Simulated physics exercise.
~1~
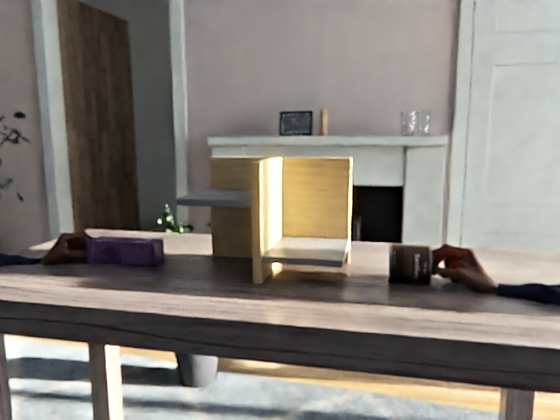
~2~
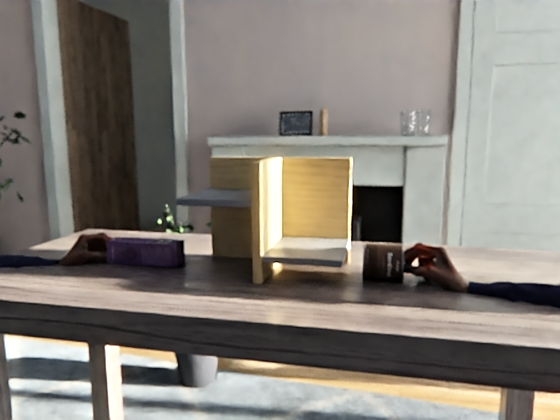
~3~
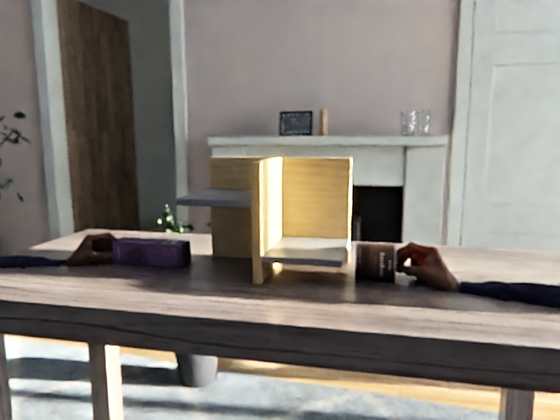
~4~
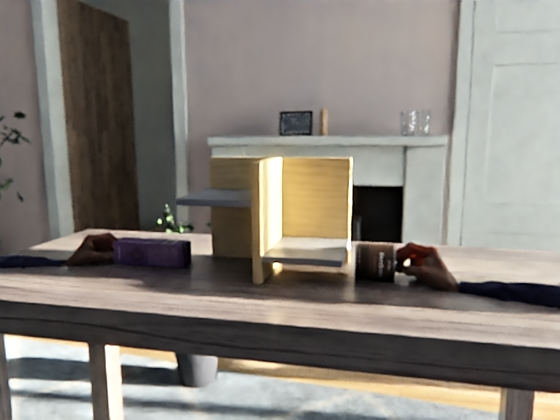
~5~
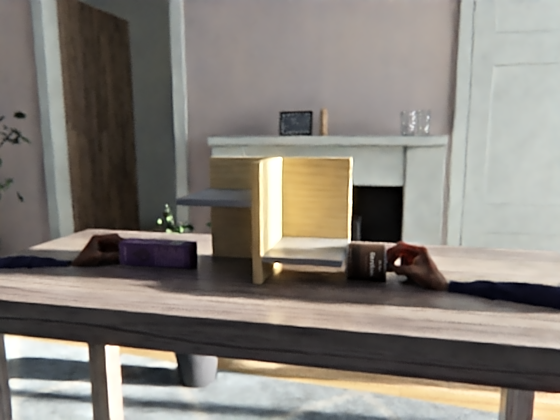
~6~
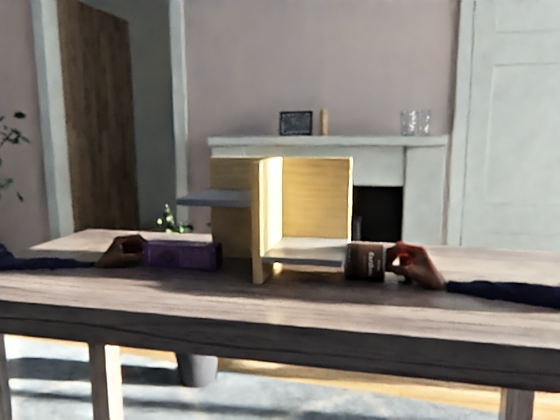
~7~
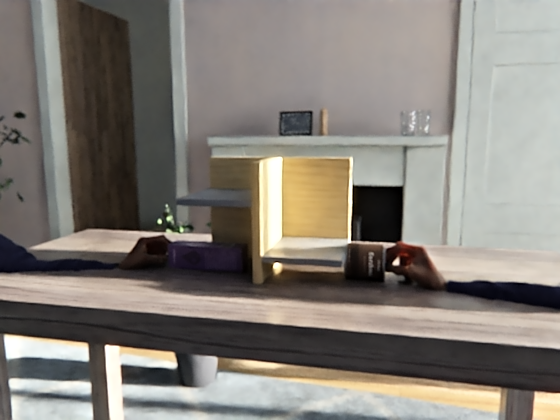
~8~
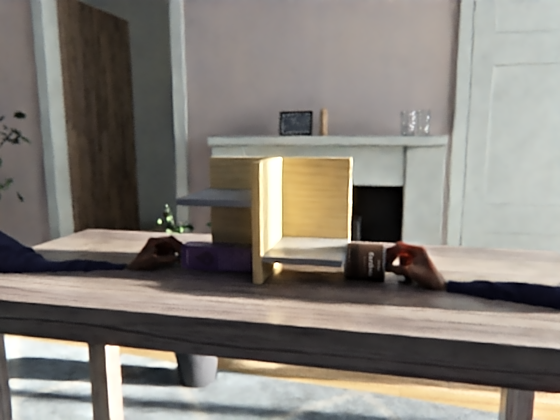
In a room with a pale fireplace, a small wooden rack with a low shelf on each side stands on a table. A hand at the left pushes a purple carton lying on its side to the right, while a hand at the right slides a brown tin left toward the rack. Both pause briefly, then move inward again, and the tin stops against the edge of the right shelf. The carton keeps sliding and passes beneath the left shelf. It ends partly under there, while the tin, too tall to enter, remains outside with the hand still at it.
